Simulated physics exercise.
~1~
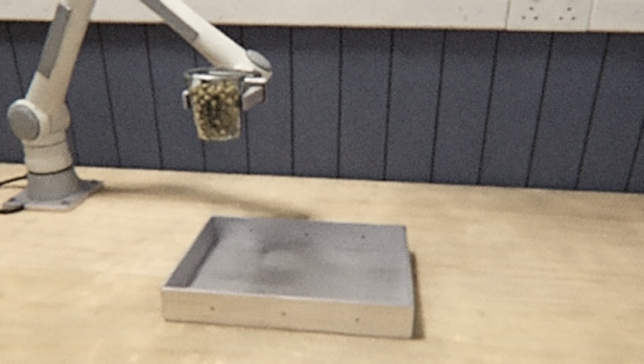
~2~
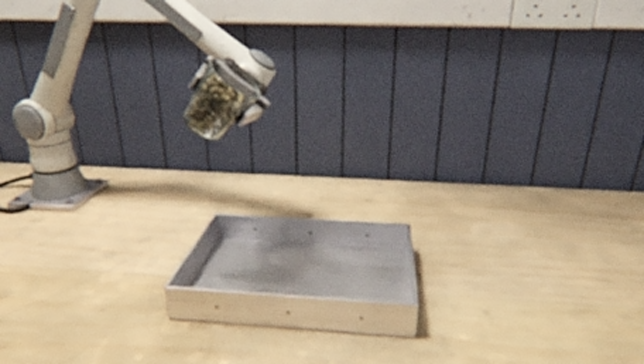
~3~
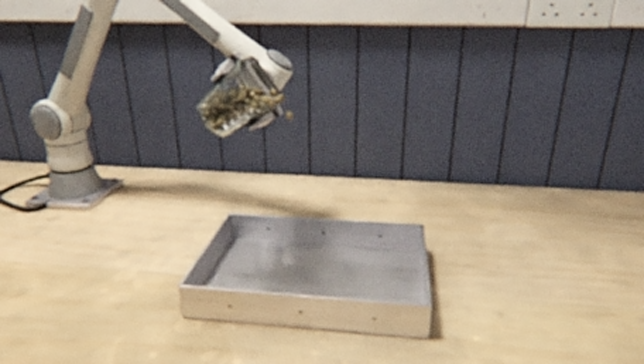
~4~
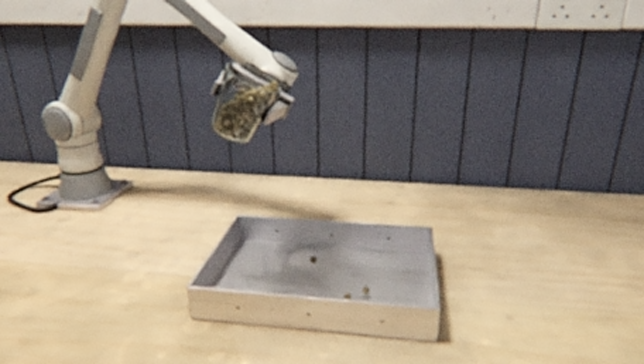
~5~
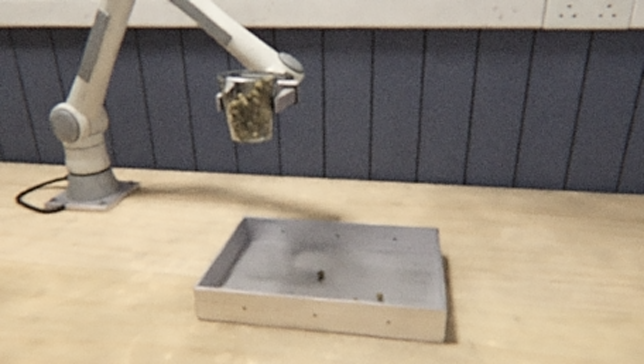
A robot arm tips a beaker of beads, drops a few into a tray, and rights it.
